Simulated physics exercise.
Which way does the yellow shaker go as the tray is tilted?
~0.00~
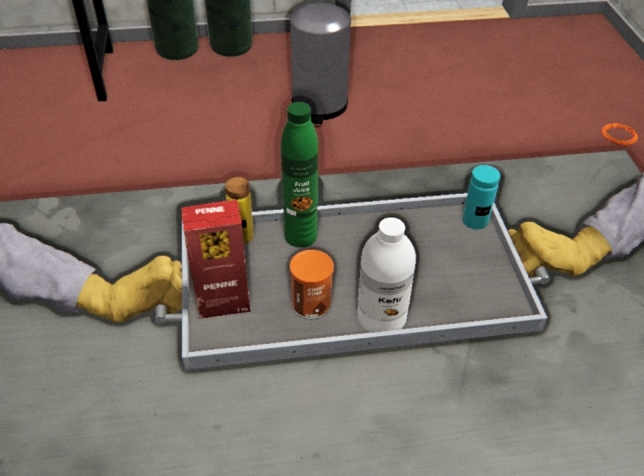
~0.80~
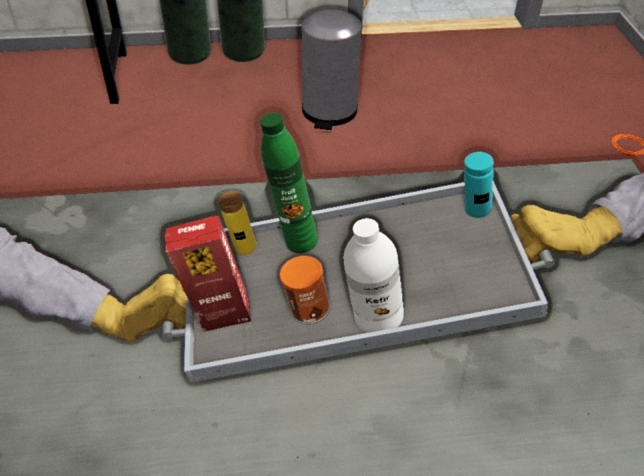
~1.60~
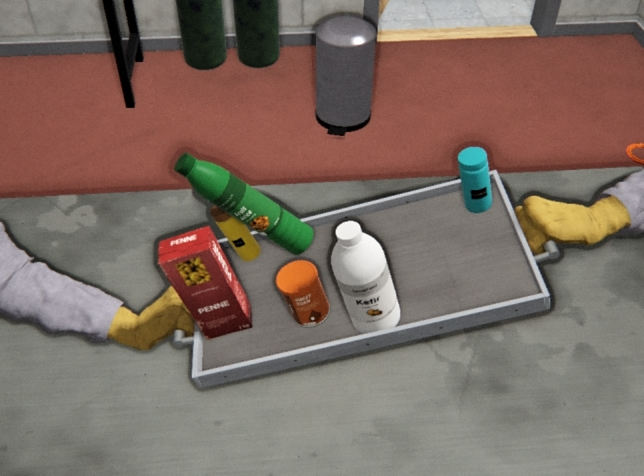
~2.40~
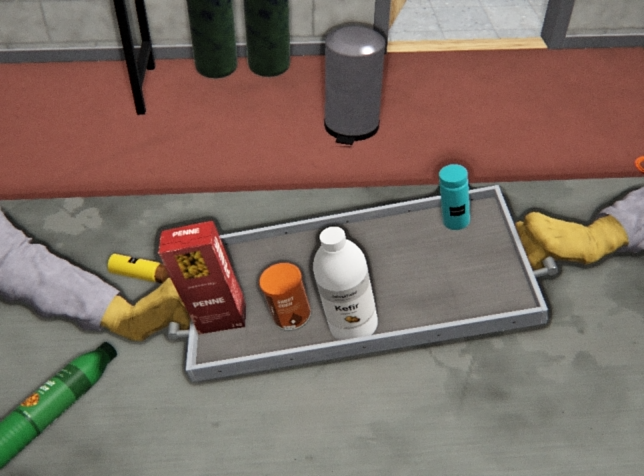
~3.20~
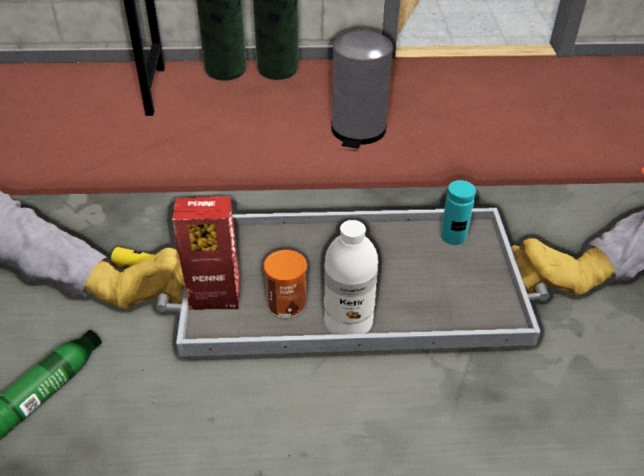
The yellow shaker moves to the left, tipping over and ending up off the tray beside the gloved hand.
